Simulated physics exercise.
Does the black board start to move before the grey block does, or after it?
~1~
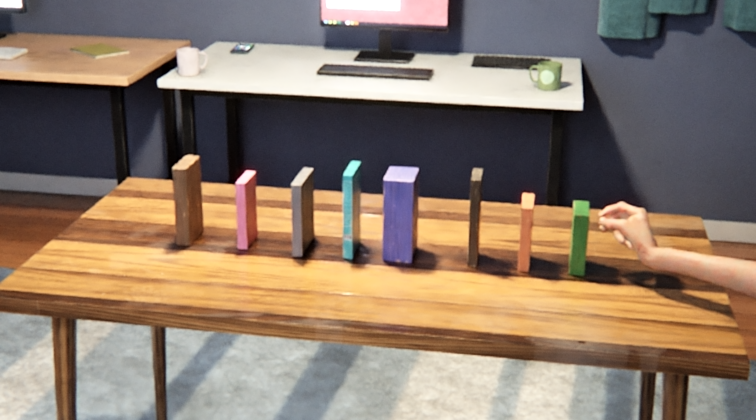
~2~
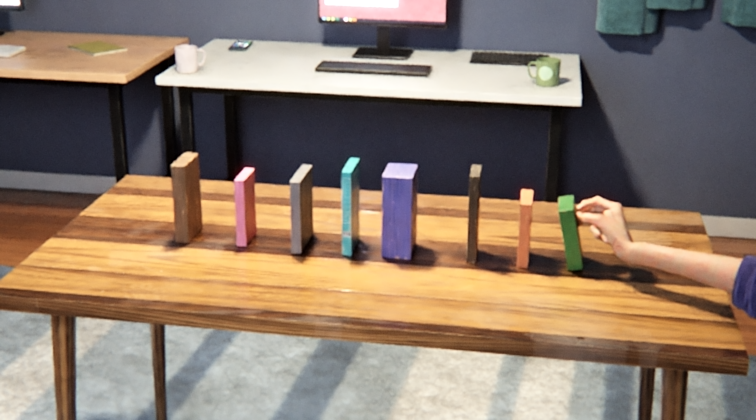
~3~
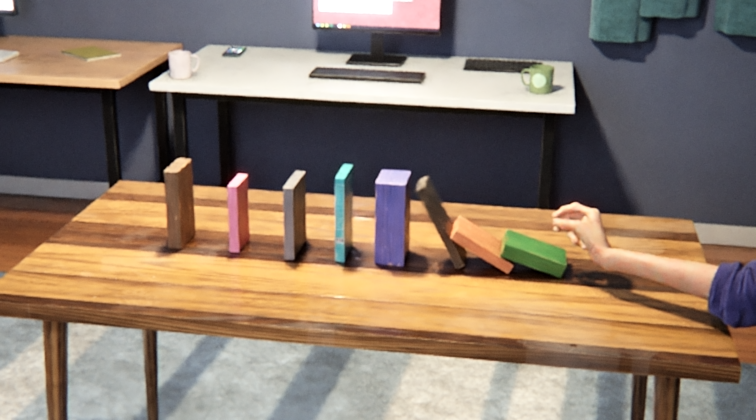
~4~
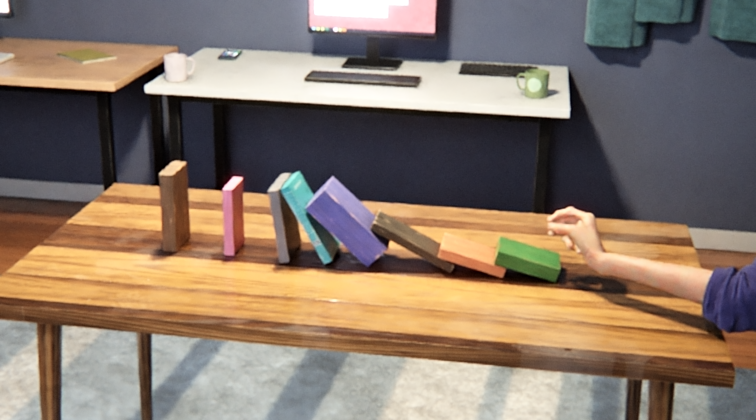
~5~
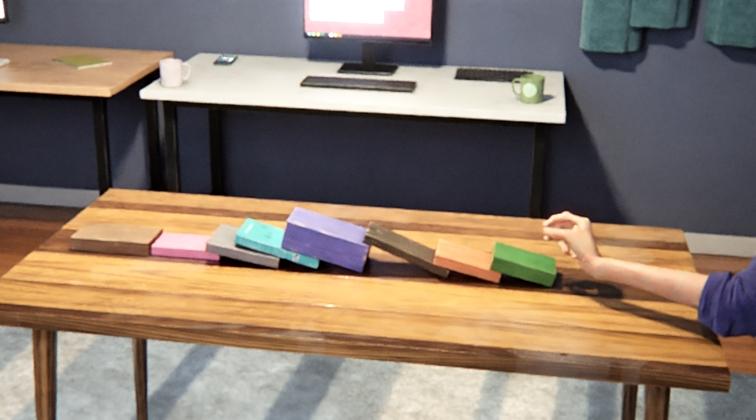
The black board starts to move before the grey block. It is already leaning to the left while the grey block still stands upright.
The clip shows a hand tipping the green board at the right end of a row of upright boards and blocks on a wooden table. They topple leftward one after another, through the black board, blue block and turquoise packet, until the brown board and all the others lie fallen.
